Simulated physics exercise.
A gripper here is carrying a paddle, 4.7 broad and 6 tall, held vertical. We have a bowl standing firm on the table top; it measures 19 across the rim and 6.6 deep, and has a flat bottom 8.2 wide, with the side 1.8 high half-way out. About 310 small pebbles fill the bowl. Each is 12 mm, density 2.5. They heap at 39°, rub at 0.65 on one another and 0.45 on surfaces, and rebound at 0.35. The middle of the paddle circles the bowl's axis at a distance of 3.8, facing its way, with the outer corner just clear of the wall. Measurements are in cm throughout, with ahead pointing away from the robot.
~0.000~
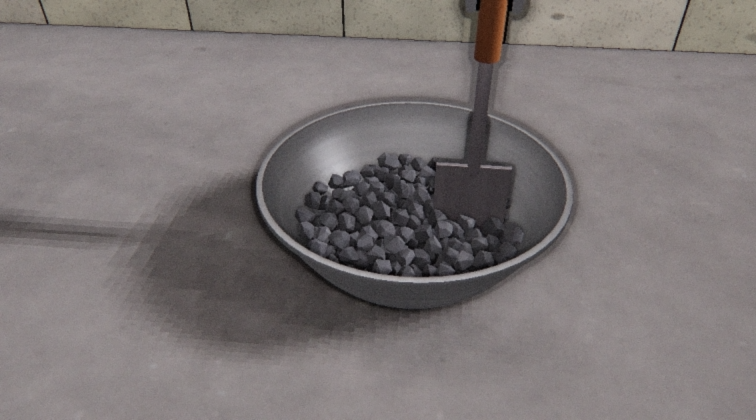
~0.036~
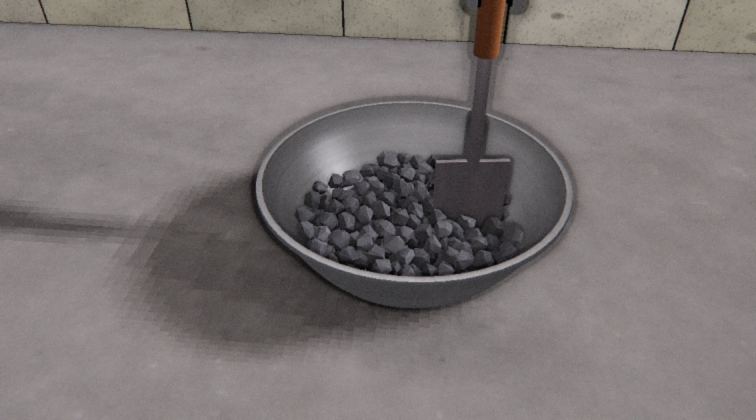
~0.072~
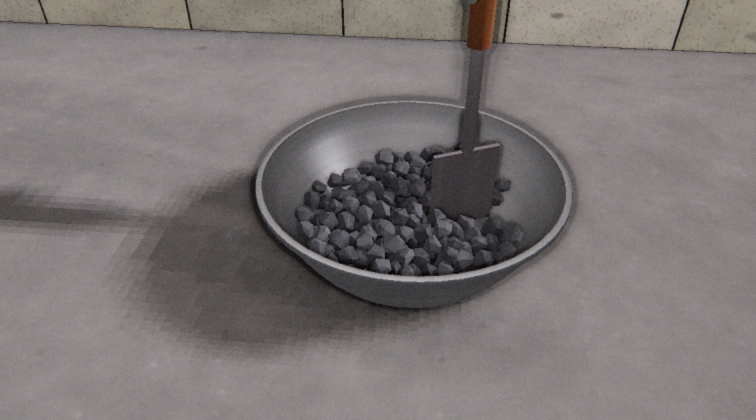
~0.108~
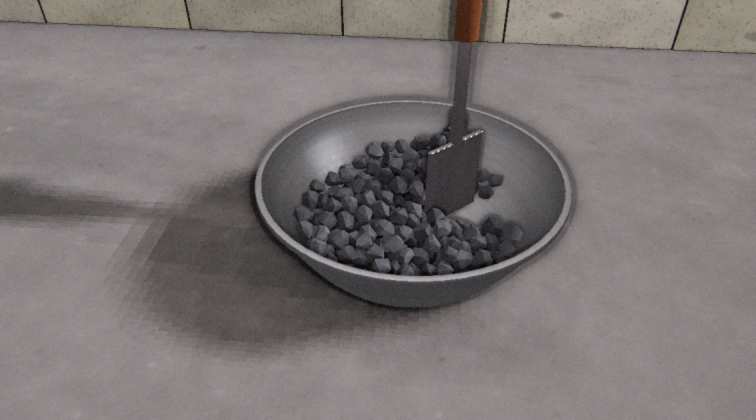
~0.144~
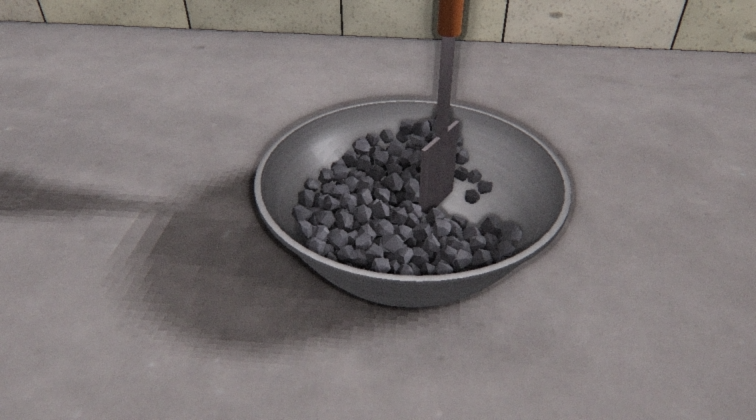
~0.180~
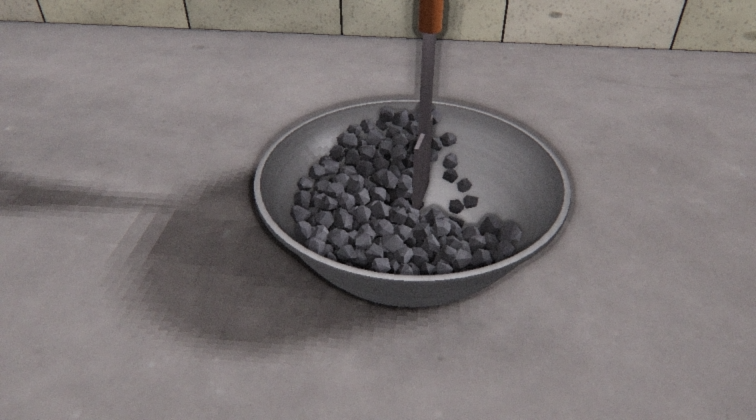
On a grey tabletop before a pale tiled wall, a metal bowl holds small dark pebbles, with an upright paddle standing among them on the right. The paddle sweeps toward the back of the bowl, turning edge-on as it pushes pebbles up the far side and bares a patch of metal behind it.
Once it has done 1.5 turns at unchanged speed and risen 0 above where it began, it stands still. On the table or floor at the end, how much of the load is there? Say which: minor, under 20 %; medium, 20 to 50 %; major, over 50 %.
That would be a minor share.
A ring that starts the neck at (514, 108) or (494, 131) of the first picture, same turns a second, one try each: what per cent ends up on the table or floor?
First try about 5 per cent, second try about 20 per cent.
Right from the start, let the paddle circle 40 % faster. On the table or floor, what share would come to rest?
Near 20 in a hundred, it would be.
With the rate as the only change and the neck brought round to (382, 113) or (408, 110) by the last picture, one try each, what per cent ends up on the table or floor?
Some 25 and 20 per cent.
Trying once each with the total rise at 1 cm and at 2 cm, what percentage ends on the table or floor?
It comes to about 5 per cent and about 10 per cent.
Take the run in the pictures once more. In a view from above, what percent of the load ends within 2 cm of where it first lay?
Around 5 in a hundred.
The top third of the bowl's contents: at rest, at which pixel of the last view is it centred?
Centre, approx.: (328, 229).
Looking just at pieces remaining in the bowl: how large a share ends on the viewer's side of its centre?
About 70 %.
After 0.54 s, 260° round, highest piece 9 above the table; 298 in the bowl, 6 on the table or floor, 2 in flight or on the tool.
After 0.89 s, 80° round, highest piece 9 above the table; 277 in the bowl, 24 on the table or floor, 5 in flight or on the tool.
After 1.27 s, 180° round, highest piece 7 above the table; 267 in the bowl, 39 on the table or floor.
After 1.97 s, 180° round, highest piece 7 above the table; 267 in the bowl, 39 on the table or floor.
At rest, 267 in the bowl, 39 on the table or floor. That is 13 % on the table or floor.
